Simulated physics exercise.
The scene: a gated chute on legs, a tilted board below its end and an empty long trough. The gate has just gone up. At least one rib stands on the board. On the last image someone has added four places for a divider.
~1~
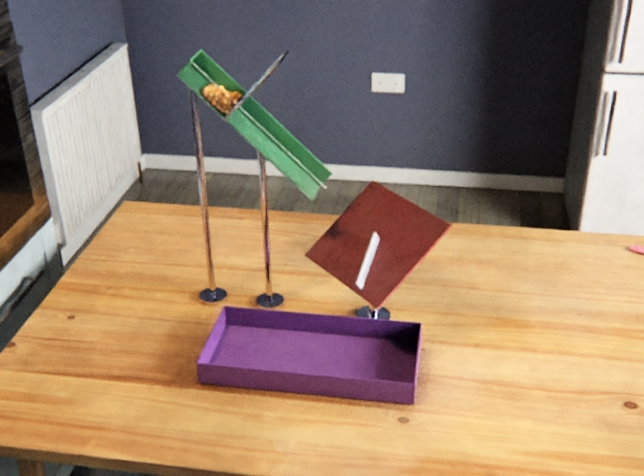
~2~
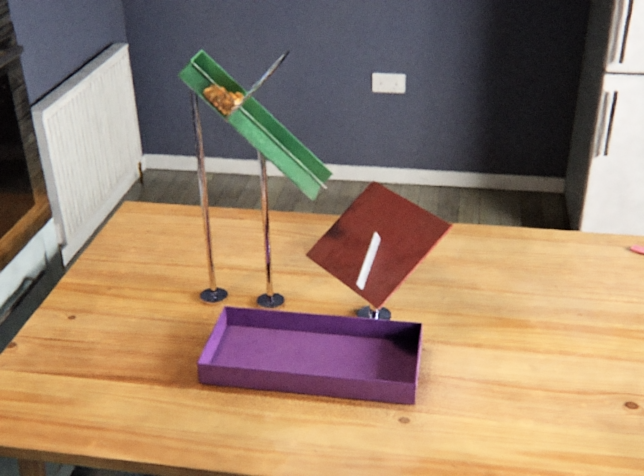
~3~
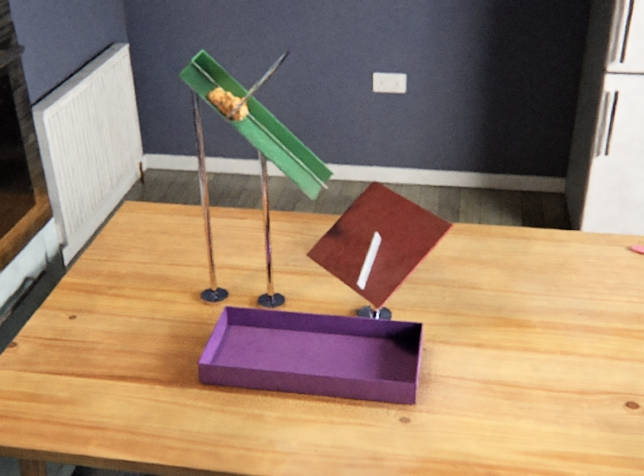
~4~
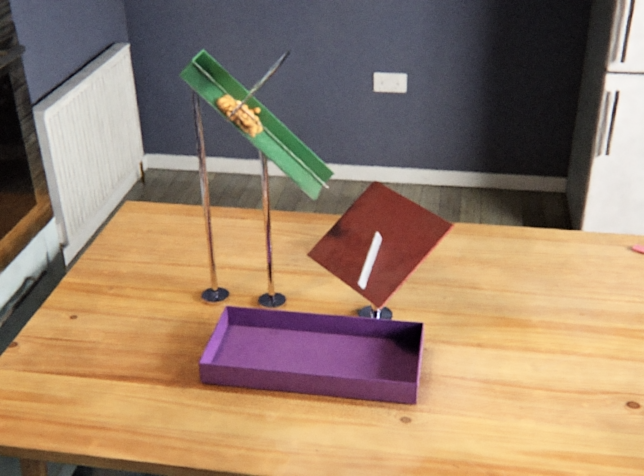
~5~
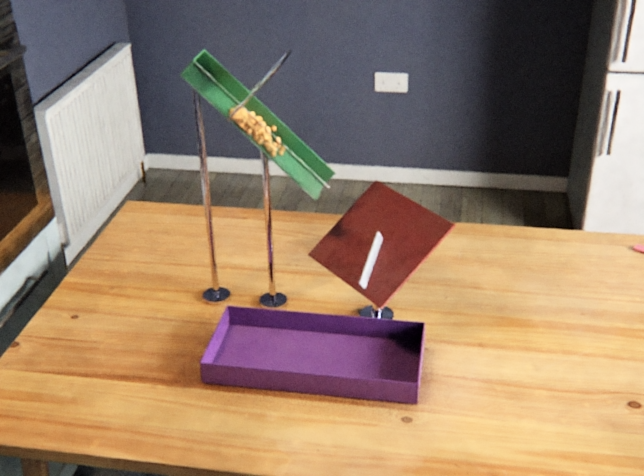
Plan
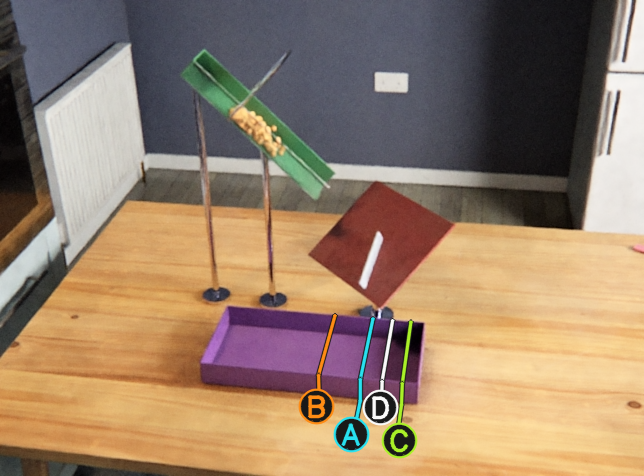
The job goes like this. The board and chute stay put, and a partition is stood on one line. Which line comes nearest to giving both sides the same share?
I would pick line B.
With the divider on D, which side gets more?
The left side.
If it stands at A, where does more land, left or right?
Left.
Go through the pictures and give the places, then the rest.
Load behind the gate at (224, 100), round wooden beads; lip of the chute at (316, 193), sloping fairly steeply, in the first picture.
Middle of the board at (375, 241), tilted fairly steeply; middle of its low edge at (340, 281); of its high edge at (411, 201), in the second picture.
Front corners of the trough at (199, 363) and (416, 384), empty; front of the load at (245, 113), in the third picture.
Middle of the load at (240, 116); its front at (260, 129), about a quarter of the way to the lip; rib from (376, 232) to (358, 283), in the fourth picture.
Middle of the load at (258, 126); its front at (281, 153), about half of the way to the lip, in the fifth picture.
On the marked copy, line A crosses the front rim at (360, 378); line B crosses the front rim at (318, 374); line C crosses the front rim at (402, 382); line D crosses the front rim at (382, 380).
Choosing A, of what is caught, nearly all on the left of the divider, a small part on the right.
Choosing B, of what is caught, about two thirds on the left of the divider, about a third on the right.
Choosing C, of what is caught, all on the left of the divider, none on the right.
Choosing D, of what is caught, nearly all on the left of the divider, a stray few on the right.
